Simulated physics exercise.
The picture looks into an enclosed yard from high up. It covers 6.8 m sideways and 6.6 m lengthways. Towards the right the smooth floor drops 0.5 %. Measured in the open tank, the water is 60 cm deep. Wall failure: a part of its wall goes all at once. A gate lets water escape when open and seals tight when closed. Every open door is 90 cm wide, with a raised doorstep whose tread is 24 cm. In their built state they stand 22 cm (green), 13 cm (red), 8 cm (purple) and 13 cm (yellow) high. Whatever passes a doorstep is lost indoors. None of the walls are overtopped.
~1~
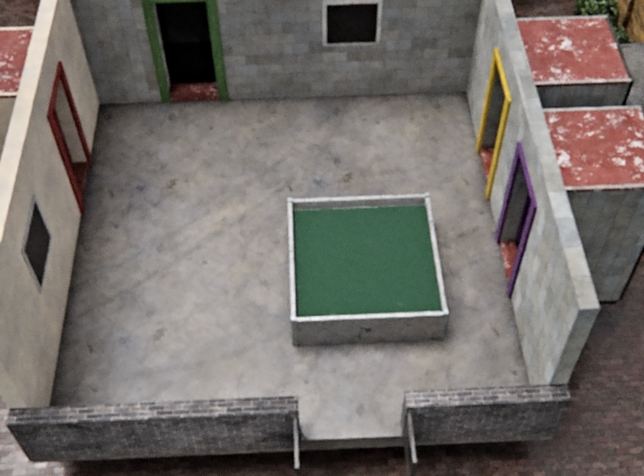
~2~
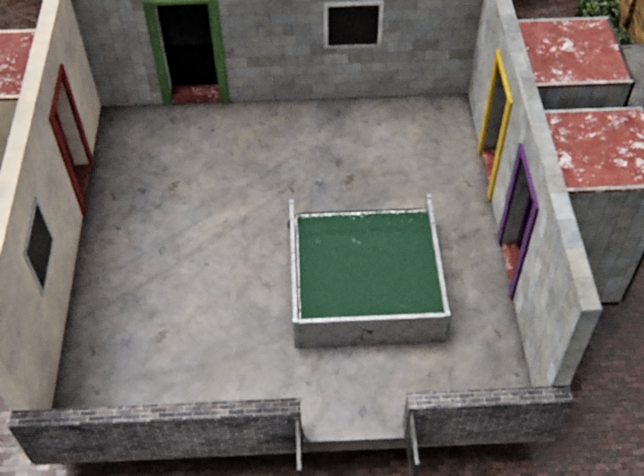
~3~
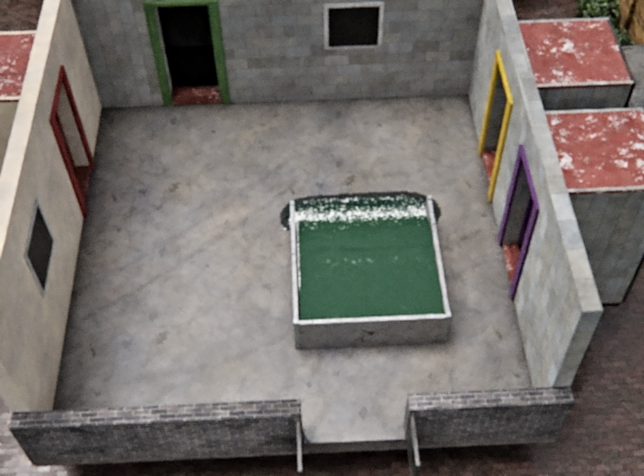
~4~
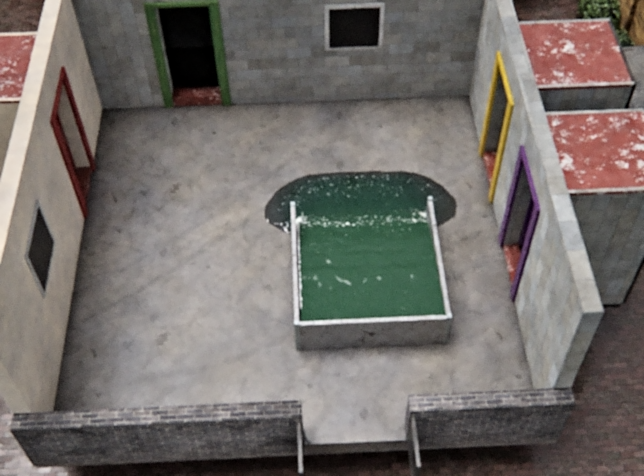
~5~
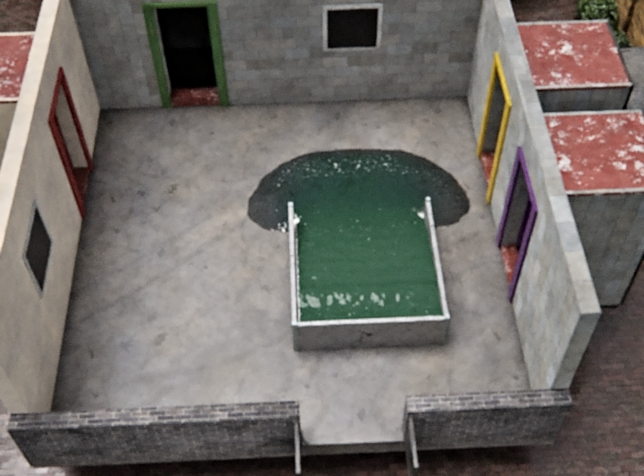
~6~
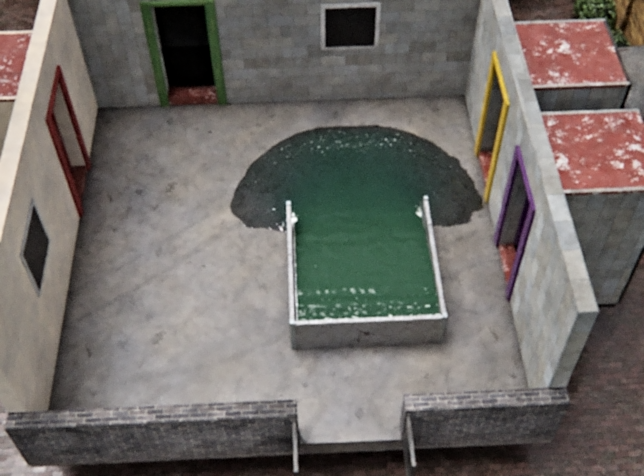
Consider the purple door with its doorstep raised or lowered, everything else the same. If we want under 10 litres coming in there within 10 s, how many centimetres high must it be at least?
About 4.5 centimetres.
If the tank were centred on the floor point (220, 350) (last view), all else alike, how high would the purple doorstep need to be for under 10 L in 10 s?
It should be around 5.5 cm high.
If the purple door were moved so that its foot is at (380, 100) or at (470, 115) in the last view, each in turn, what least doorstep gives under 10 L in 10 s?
Roughly 29 cm for the first and 32 cm for the second.
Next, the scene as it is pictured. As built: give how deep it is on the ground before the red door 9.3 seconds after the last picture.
It works out to about 6.0 centimetres deep.
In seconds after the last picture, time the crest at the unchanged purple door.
Crest at t of about 5.5 s.
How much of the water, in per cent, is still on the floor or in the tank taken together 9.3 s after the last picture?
I'd say near 98 per cent is still there.
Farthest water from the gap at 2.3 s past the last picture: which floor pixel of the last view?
Look about (98, 111) in the last picture.
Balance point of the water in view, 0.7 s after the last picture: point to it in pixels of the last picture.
(359, 228), roughly.
Then, 0.7 s after the last picture water covers 30 % of the floor, deepest (34 cm) near (343, 103); it has not reached the purple door.
Then, 2.3 s after the last picture water covers 40 % of the floor, deepest (34 cm) near (391, 101); it has not reached the purple door.
Then, 9.3 s after the last picture water covers 95 % of the floor, deepest (12 cm) near (343, 390); 5 cm at the purple door, 0 litres in over its 8 cm doorstep.
At the purple door as built, the water peaked near 8 cm, 5.5 s after the last picture.
With a doorstep of 4 cm, 16 litres would have come in within the 10 s; with 5.5 cm, 5 litres. So under 10 litres takes about 4.5 cm.
